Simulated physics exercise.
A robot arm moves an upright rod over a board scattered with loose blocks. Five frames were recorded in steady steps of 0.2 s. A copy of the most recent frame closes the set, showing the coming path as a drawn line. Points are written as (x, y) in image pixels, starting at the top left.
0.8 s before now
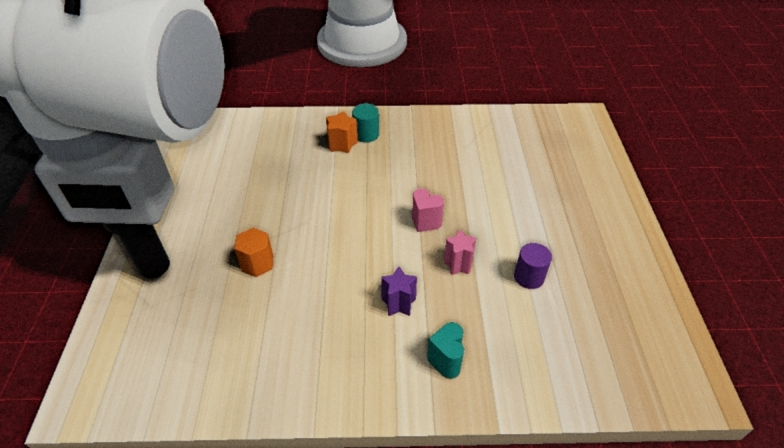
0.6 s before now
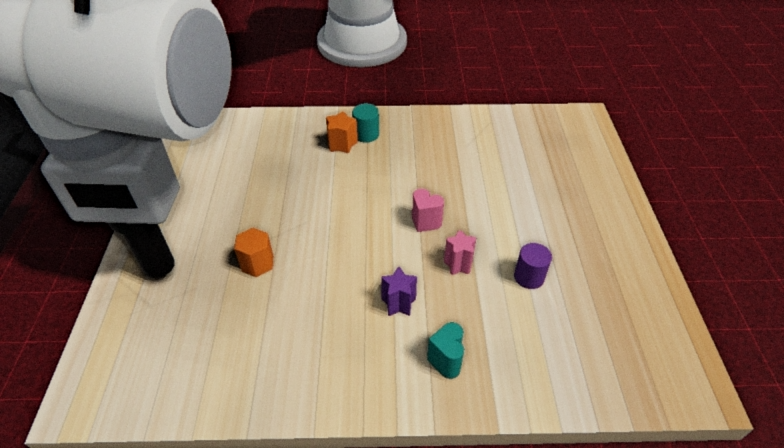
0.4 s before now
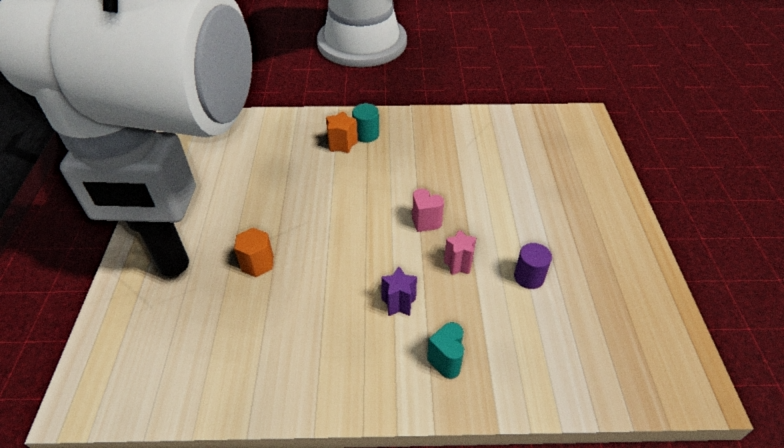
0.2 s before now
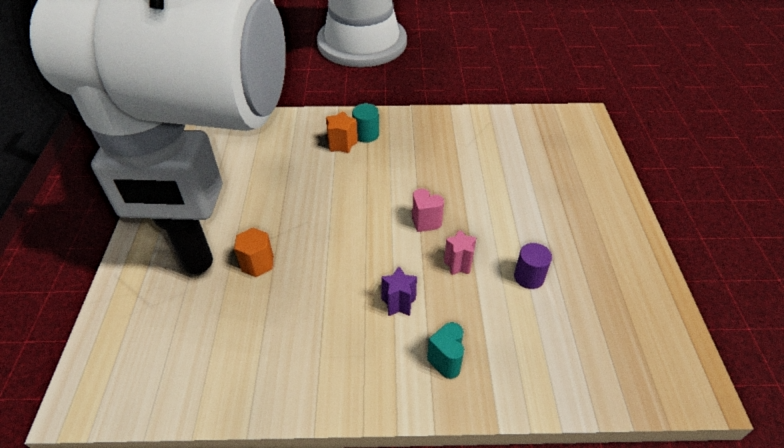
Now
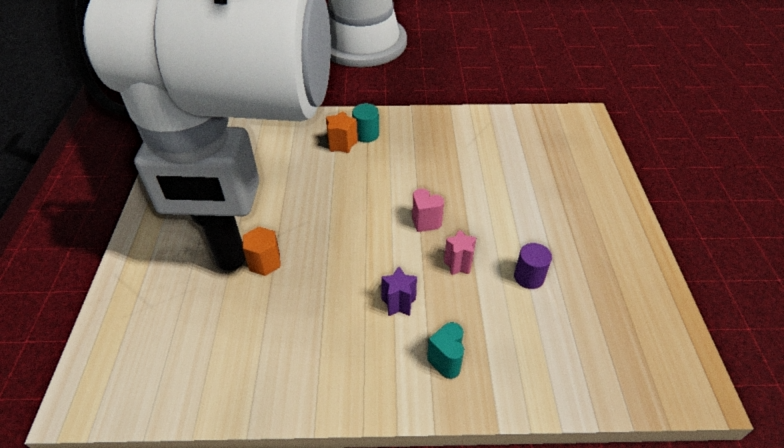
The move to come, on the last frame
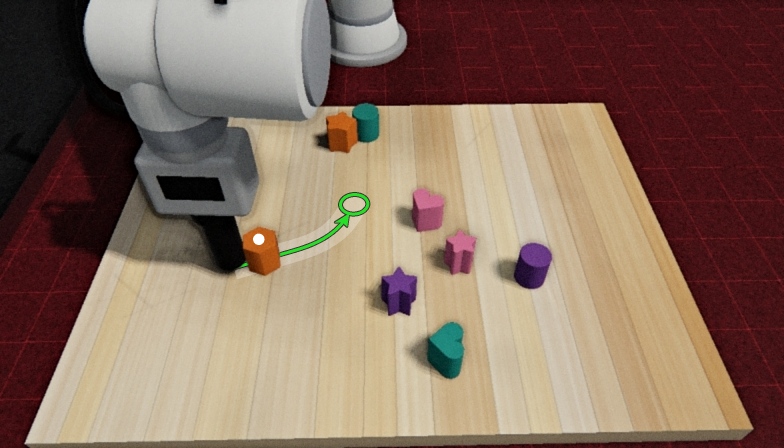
A robot arm moves its rod right across the board and nudges the orange hexagonal block.
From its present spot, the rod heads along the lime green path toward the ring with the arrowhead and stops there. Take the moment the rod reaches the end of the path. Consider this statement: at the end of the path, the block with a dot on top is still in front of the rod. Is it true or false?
That statement is not accurate.
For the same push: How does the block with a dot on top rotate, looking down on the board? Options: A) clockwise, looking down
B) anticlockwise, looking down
A
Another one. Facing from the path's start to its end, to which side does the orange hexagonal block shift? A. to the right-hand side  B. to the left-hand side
Correct choice: A.
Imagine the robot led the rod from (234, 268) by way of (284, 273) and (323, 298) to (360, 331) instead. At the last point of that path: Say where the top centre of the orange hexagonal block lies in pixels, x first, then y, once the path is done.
Roughly at (307, 232).
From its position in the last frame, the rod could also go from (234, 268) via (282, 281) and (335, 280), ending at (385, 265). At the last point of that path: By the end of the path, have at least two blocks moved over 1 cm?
My answer is no.
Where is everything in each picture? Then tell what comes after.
Lower end of the rod at (155, 268), tops of blocks, orange hexagonal block at (251, 240), pink heart at (427, 199), in the first picture.
Rod at (160, 267), blocks as before, in the second picture.
Rod at (174, 266), blocks as before, in the third picture.
Rod at (198, 264), blocks as before, in the fourth picture.
Rod at (232, 260), orange hexagonal block at (259, 239), pink heart at (427, 199), in the fifth picture.
The drawn path runs from (234, 268) by way of (285, 253) and (330, 235) to (354, 204); the dot is on the orange hexagonal block.
The first path, step by step. One third of the way, rod at (283, 246); orange hexagonal block at (311, 229), turned 15° clockwise.
Two thirds of the way, rod at (330, 227); orange hexagonal block at (350, 225), turned 45° clockwise.
At the end, rod at (354, 197); orange hexagonal block at (351, 225), turned 45° clockwise; pink heart not moved.
